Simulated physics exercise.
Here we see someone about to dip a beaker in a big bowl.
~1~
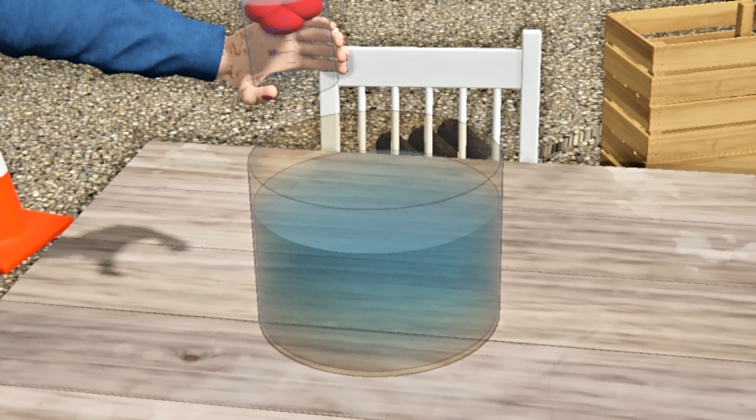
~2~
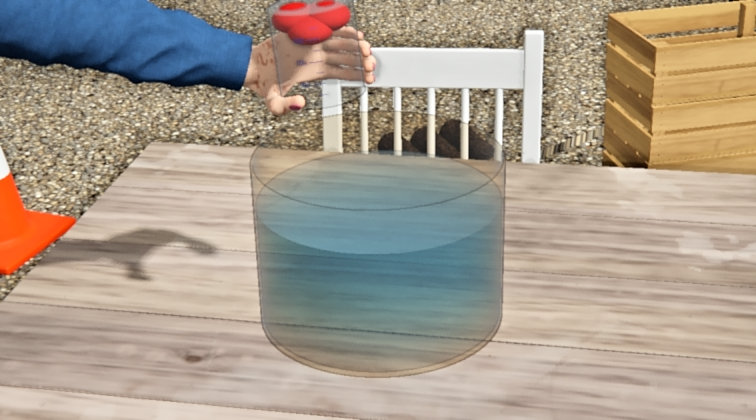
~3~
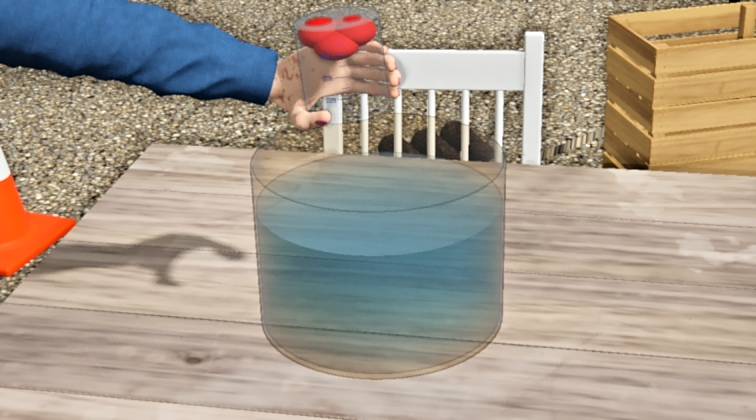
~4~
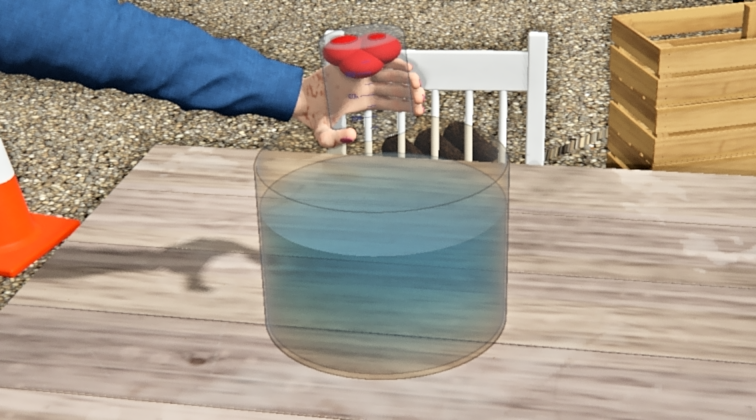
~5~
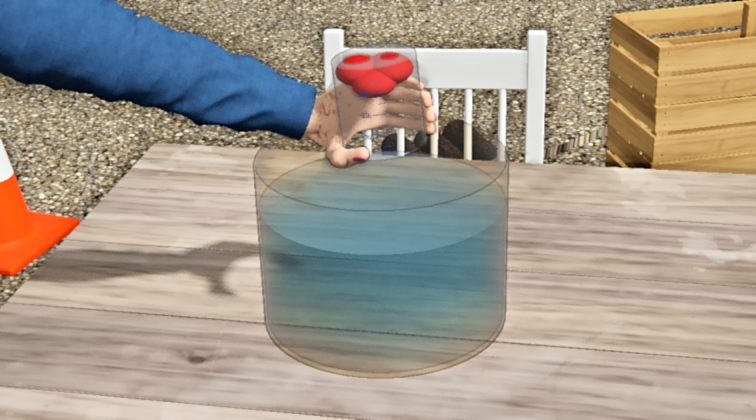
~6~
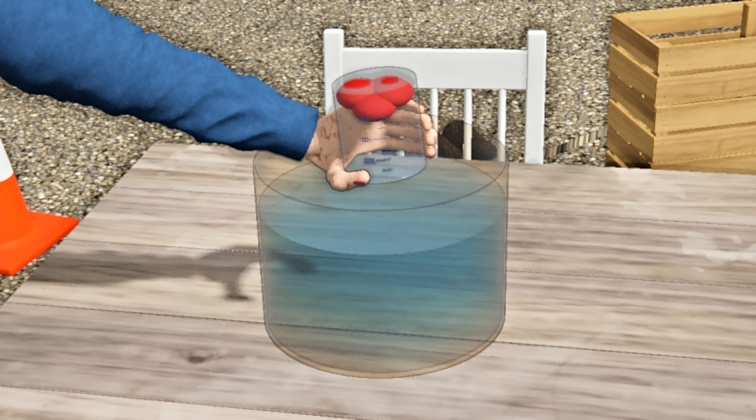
Over a wooden table, a hand lowers an upside-down beaker holding something red above a big bowl.
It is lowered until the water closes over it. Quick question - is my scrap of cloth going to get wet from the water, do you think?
No, it will stay dry.
Shortly, the beaker enters the water.
Then, air is trapped inside and holds the level down.
At the finish, the beaker is under, still full of air, and the scrap of cloth is dry.
